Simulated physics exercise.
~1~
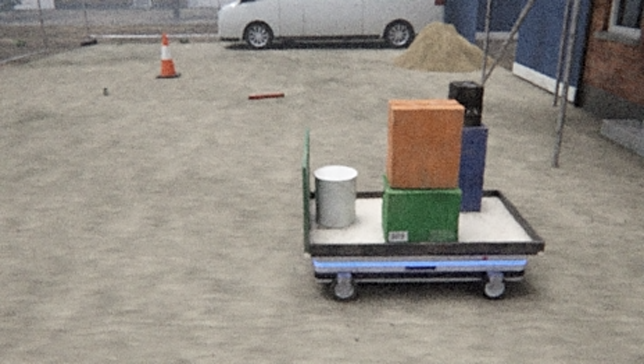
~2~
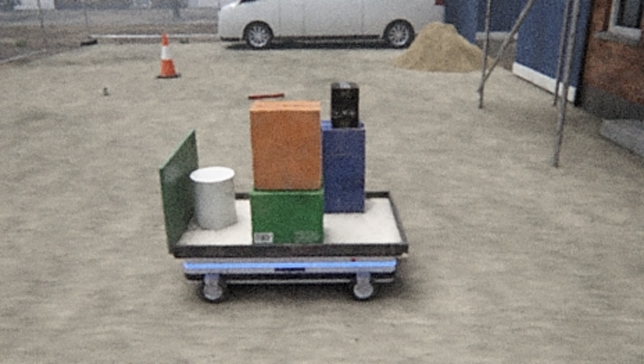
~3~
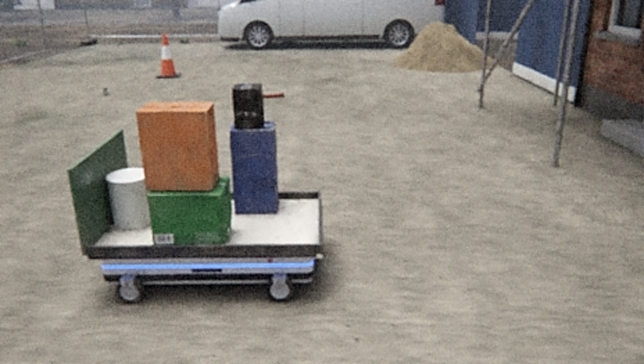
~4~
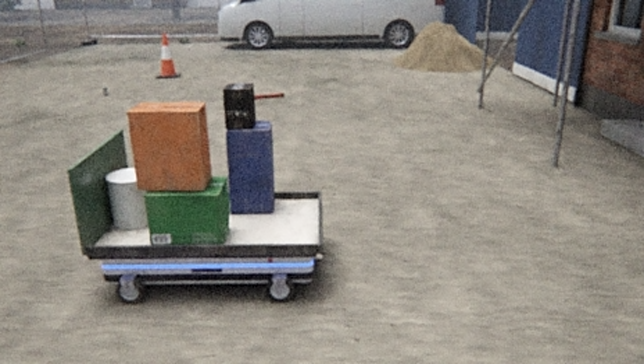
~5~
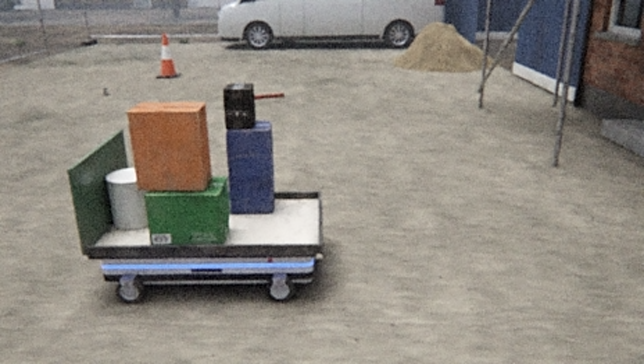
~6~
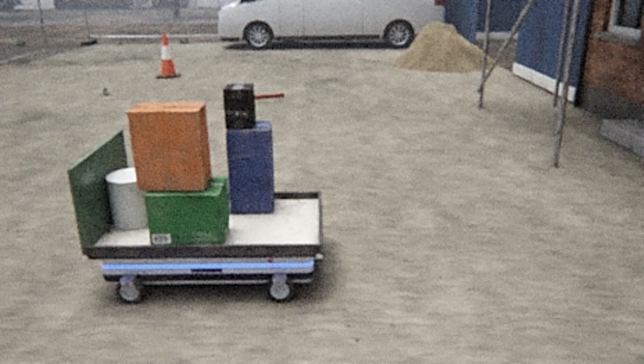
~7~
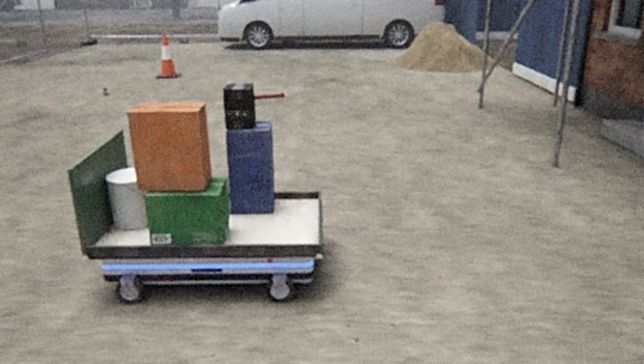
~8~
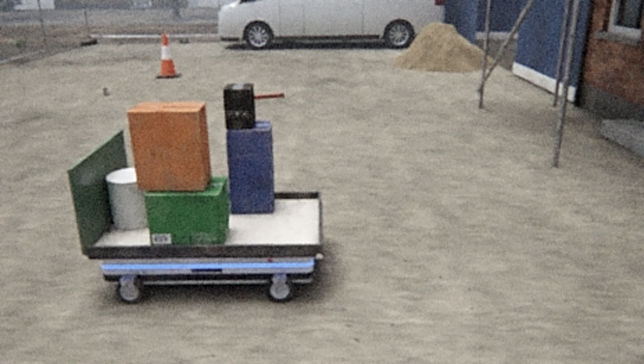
Flatbed cart carrying stacked boxes and a white pail rolling left across a dirt yard, then stopping with the visible load upright.
